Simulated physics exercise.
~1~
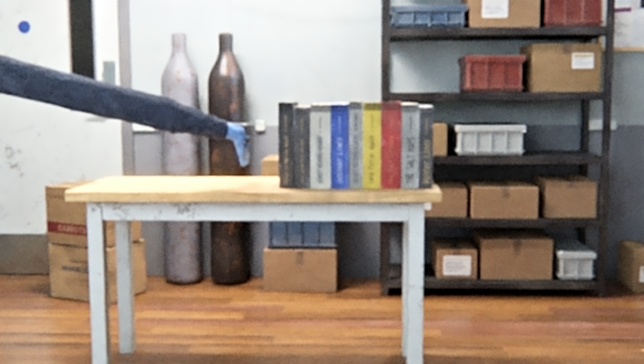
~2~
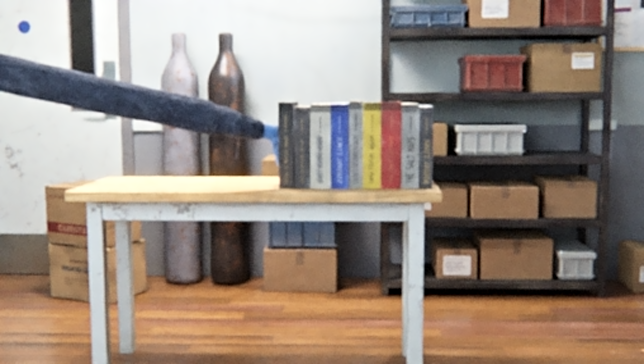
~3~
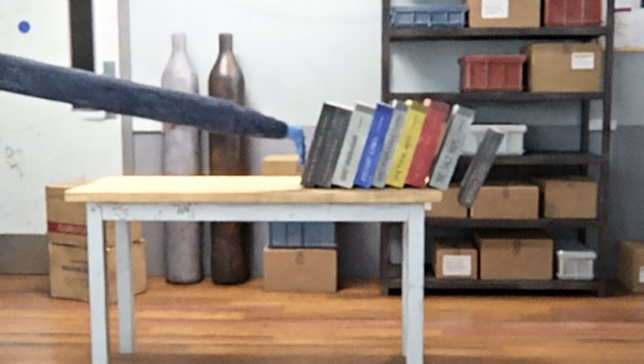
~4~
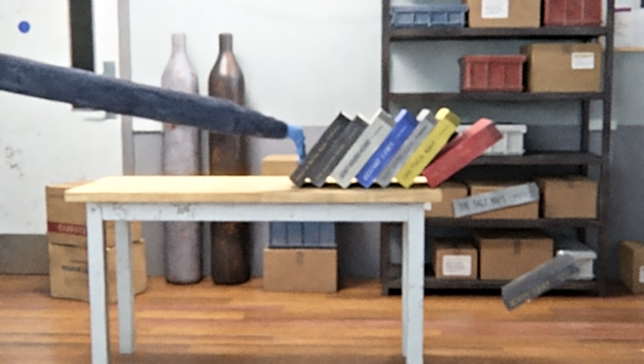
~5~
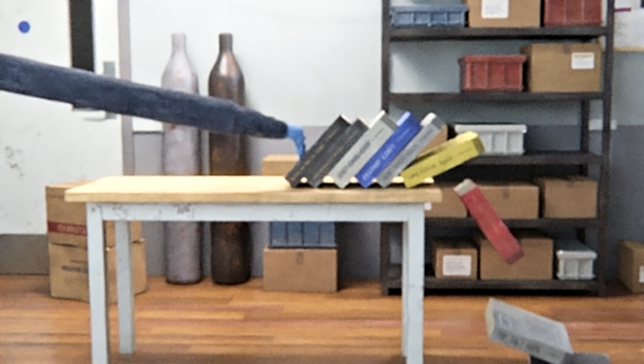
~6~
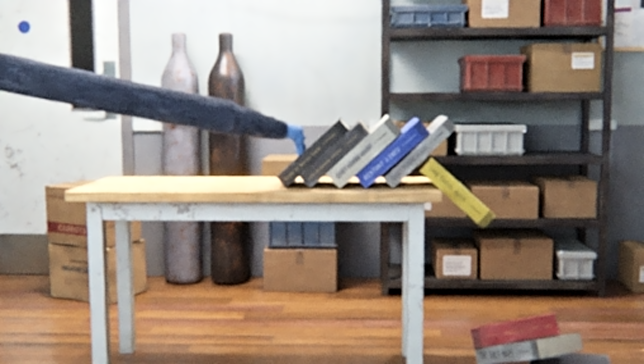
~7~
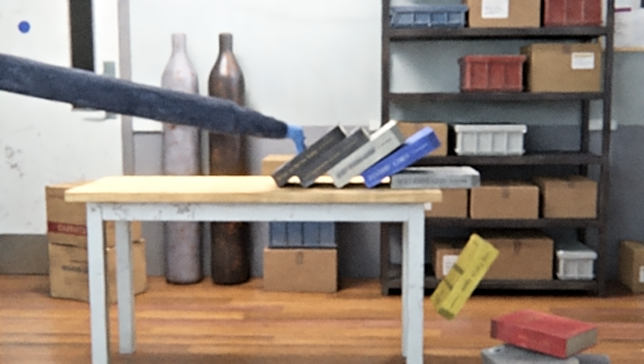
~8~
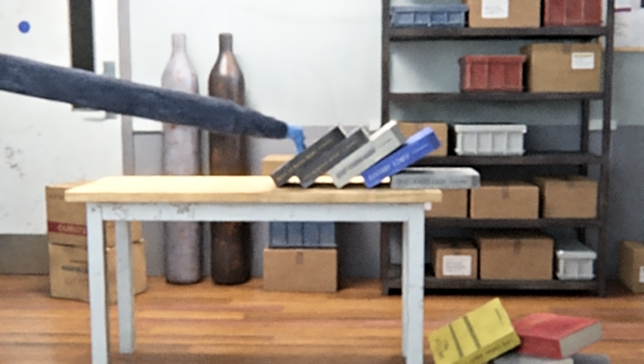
The clip shows a gloved hand pushing a row of upright files rightward along a table until they lean and several topple off the right end, including the red and then the yellow one, landing on the floor while the blue file and others stay slanted on the tabletop.
